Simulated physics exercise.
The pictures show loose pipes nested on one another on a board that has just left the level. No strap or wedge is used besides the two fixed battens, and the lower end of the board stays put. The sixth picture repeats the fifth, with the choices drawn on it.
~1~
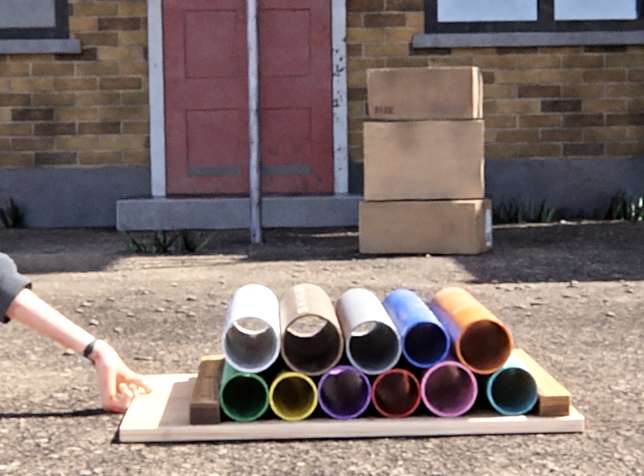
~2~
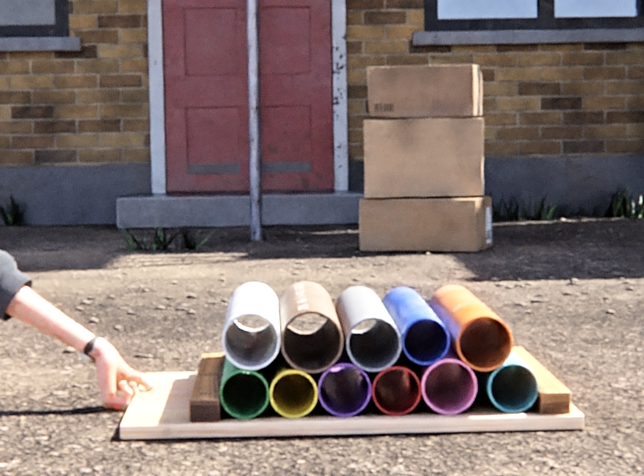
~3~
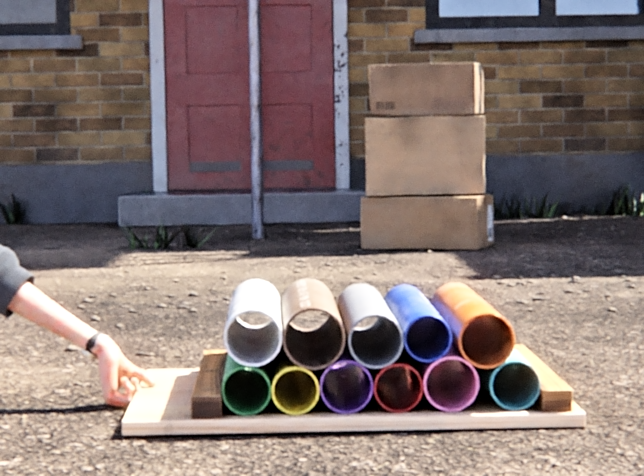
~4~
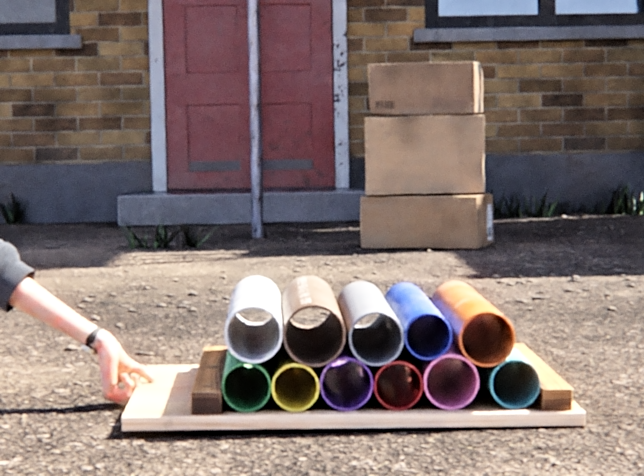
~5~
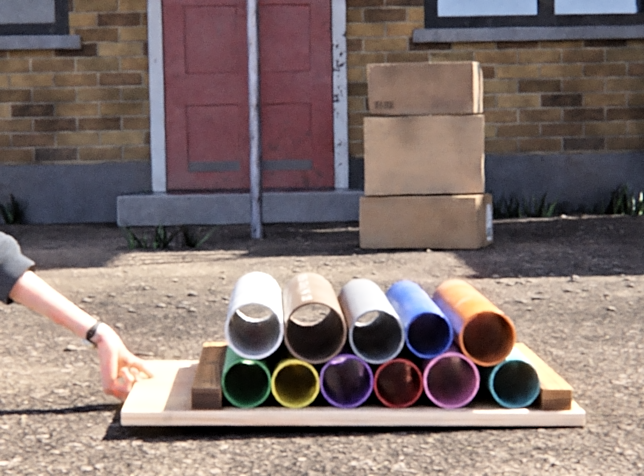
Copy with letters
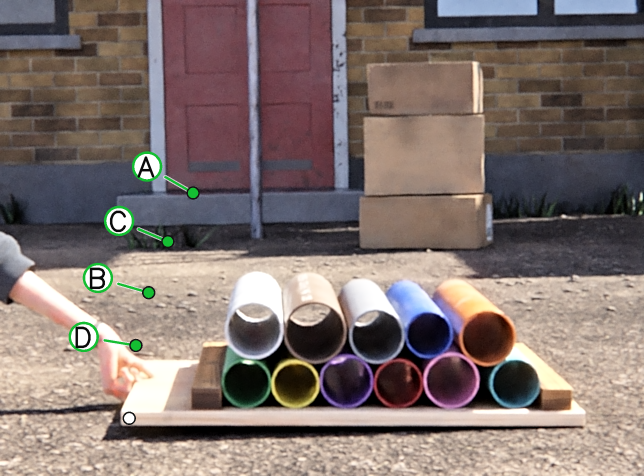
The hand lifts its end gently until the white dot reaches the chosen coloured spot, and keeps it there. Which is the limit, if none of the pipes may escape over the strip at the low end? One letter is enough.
The last mark within the limit is B.
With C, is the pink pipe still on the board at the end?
Yes.
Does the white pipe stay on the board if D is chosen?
The white pipe: Yes.
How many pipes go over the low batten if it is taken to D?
It comes to none.
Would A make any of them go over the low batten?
Yes, at A.
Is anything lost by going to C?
Yes, at C.
On the marked copy, A at (193, 193); B at (149, 292); C at (168, 241); D at (136, 346); the white dot at (129, 418).
With B. Early on, board at 13°.
Further on, board at 18°.
At the end, board at 18°, none over the low batten.
As for the rest, A five over the low batten; C five over the low batten; D none over the low batten.
